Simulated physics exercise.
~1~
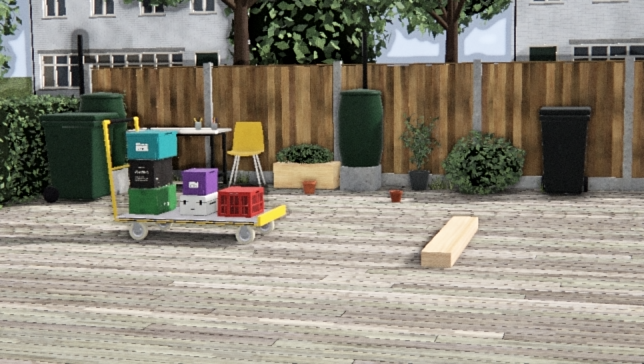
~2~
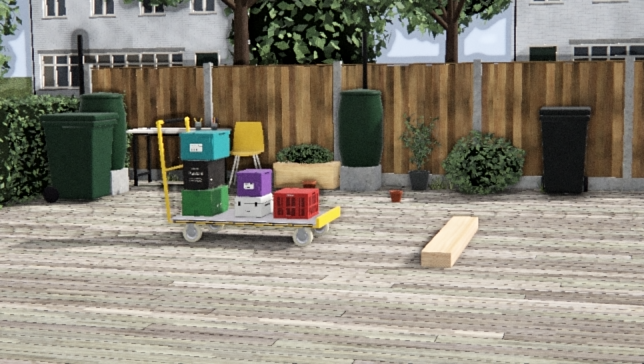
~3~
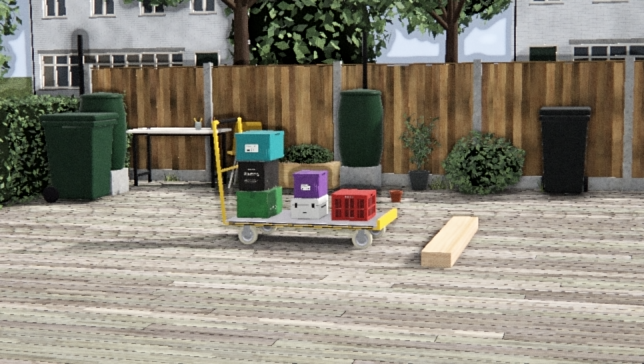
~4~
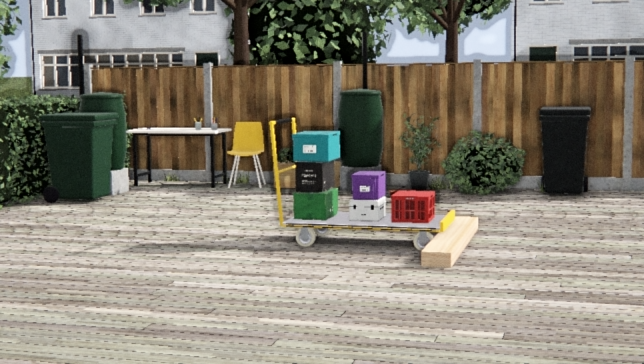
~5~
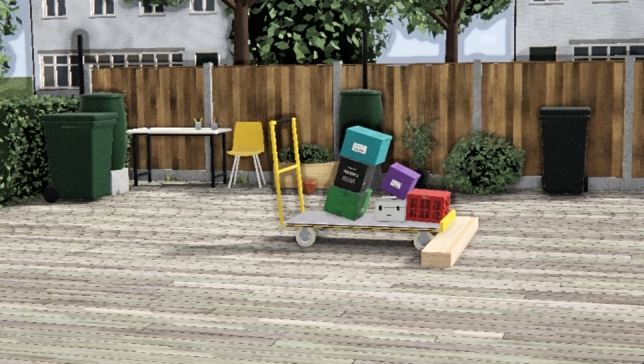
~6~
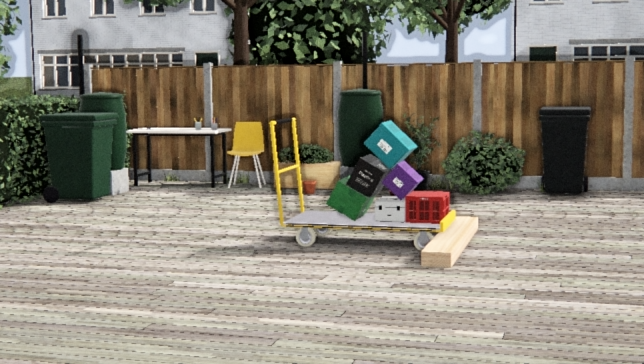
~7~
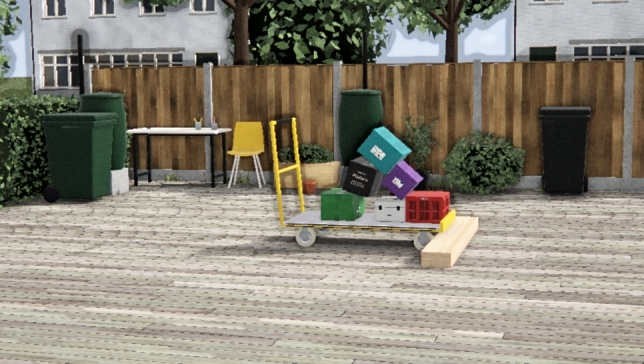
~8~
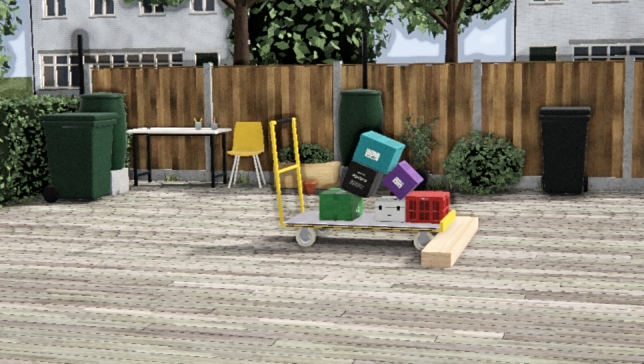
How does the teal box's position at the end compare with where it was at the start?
It starts upright on top of the stack at the left of the view, and it ends farther right, near the middle of the view, leaning on the black and purple boxes above the stopped cart.
